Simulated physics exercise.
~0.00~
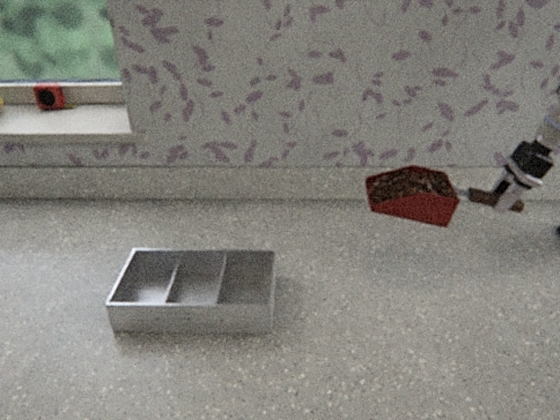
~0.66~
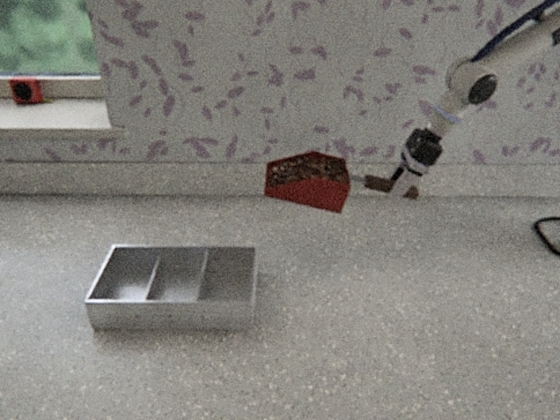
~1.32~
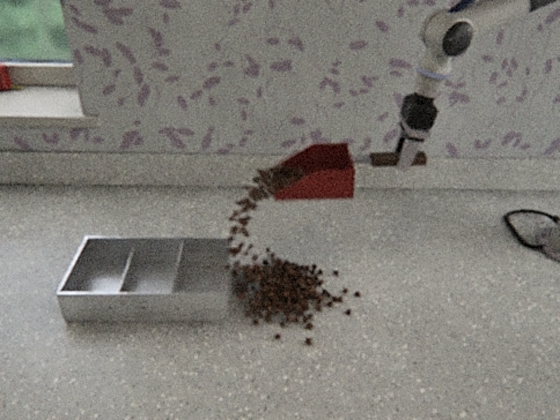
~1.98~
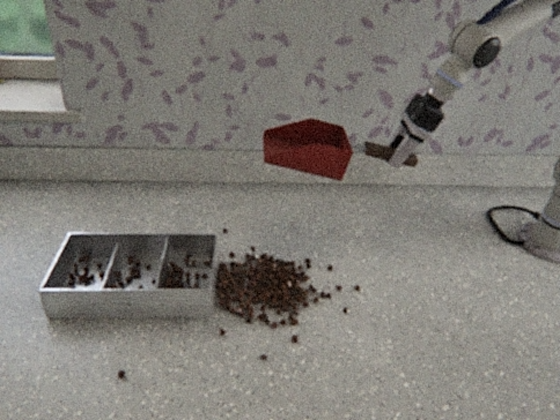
In the video, a robot arm moves a red scoop of brown pellets left toward a gray divided tray, then tips it, spilling many onto the counter beside the tray; the scoop ends up empty, with a large pile on the counter and some pellets scattered in all three compartments.
